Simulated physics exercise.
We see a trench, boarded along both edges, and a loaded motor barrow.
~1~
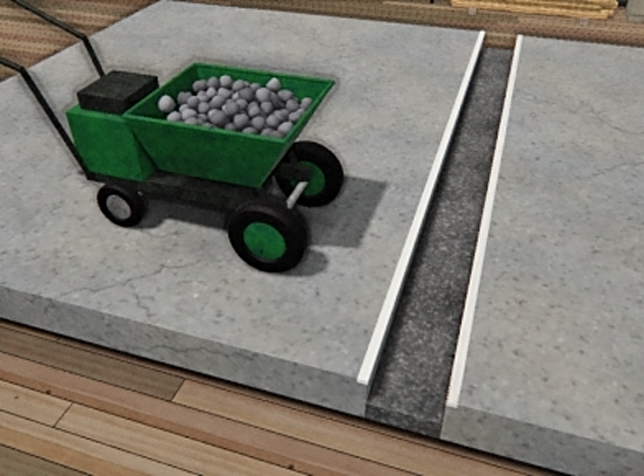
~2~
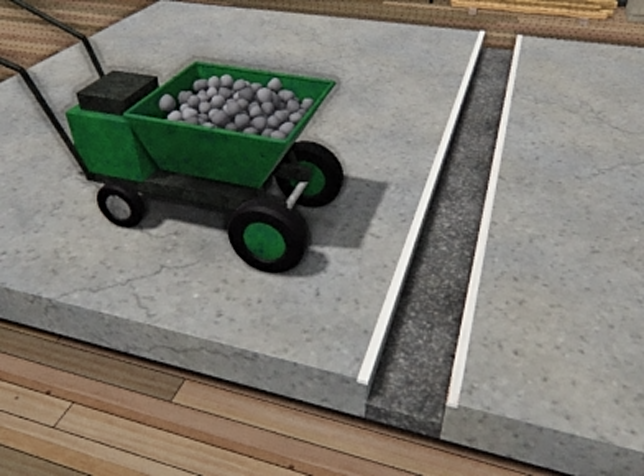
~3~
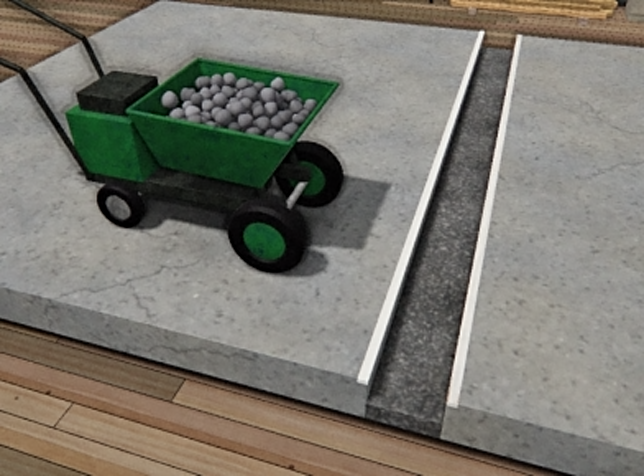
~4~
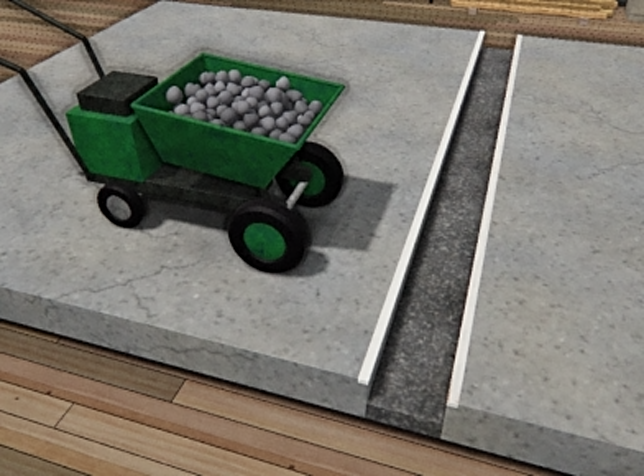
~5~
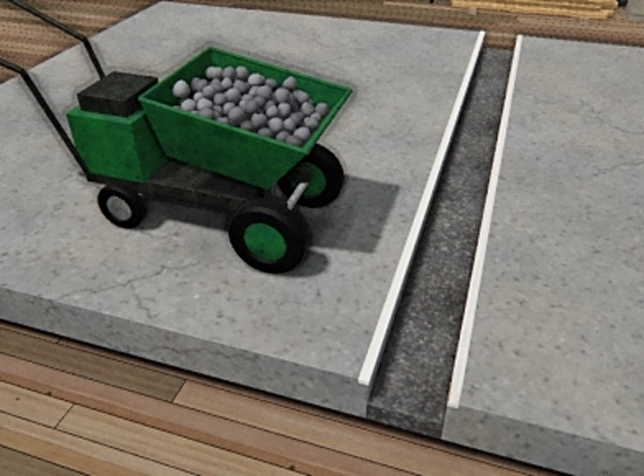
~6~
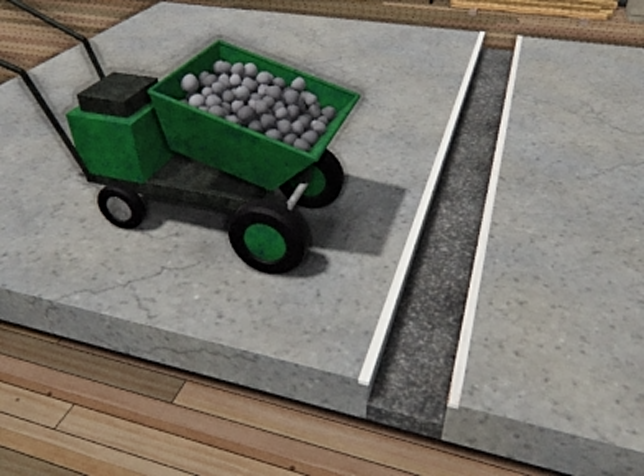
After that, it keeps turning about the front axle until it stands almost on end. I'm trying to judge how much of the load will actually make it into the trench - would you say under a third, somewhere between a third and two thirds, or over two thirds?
I predict the trench will see above two thirds of the load.
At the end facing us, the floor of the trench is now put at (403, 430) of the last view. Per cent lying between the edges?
100 %, roughly.
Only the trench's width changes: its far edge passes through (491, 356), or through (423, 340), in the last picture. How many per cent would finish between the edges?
You'd get 90 % in the first case and 50 % in the second.
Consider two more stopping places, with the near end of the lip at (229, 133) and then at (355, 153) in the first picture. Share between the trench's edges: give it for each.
Some 40 in a hundred, then some 40 in a hundred.
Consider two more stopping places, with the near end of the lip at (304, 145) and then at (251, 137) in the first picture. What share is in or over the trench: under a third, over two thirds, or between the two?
For the first case, above two thirds; for the second case, one to two thirds.
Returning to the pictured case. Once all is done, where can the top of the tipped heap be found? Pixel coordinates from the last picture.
Top estimate: About (413, 242).
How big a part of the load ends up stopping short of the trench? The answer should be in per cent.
Around 10 per cent.
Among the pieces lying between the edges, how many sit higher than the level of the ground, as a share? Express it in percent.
Roughly 25 percent of them.
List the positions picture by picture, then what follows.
Lip of the skip at (285, 142), level; top of the load at (232, 106), round cobbles; first edge of the trench at (380, 329); far edge at (462, 349), the trench over half as wide as the skip, and about half as deep as wide, in the first picture.
Lip of the skip at (286, 143), level; top of the load at (232, 106), in the second picture.
Lip of the skip at (290, 145), tipped barely; top of the load at (225, 106), in the third picture.
Lip of the skip at (297, 148), tipped a little; top of the load at (230, 104), in the fourth picture.
Lip of the skip at (306, 153), tipped a little; top of the load at (237, 102), in the fifth picture.
Lip of the skip at (316, 159), tipped clearly; top of the load at (220, 95); first edge of the trench at (381, 330); far edge at (463, 349), in the sixth picture.
Soon after the last picture, skip tipped steeply; all in the skip.
A little later, skip tipped right over; most in the skip; a stray few short of the trench; a small part in or heaped over the trench; a small part falling.
Later still, skip tipped right over; about a quarter in the skip; a small part short of the trench; about two thirds in or heaped over the trench; a stray few beyond it.
By the end, skip tipped right over; a stray few in the skip; a small part short of the trench; most in or heaped over the trench; a stray few beyond it.
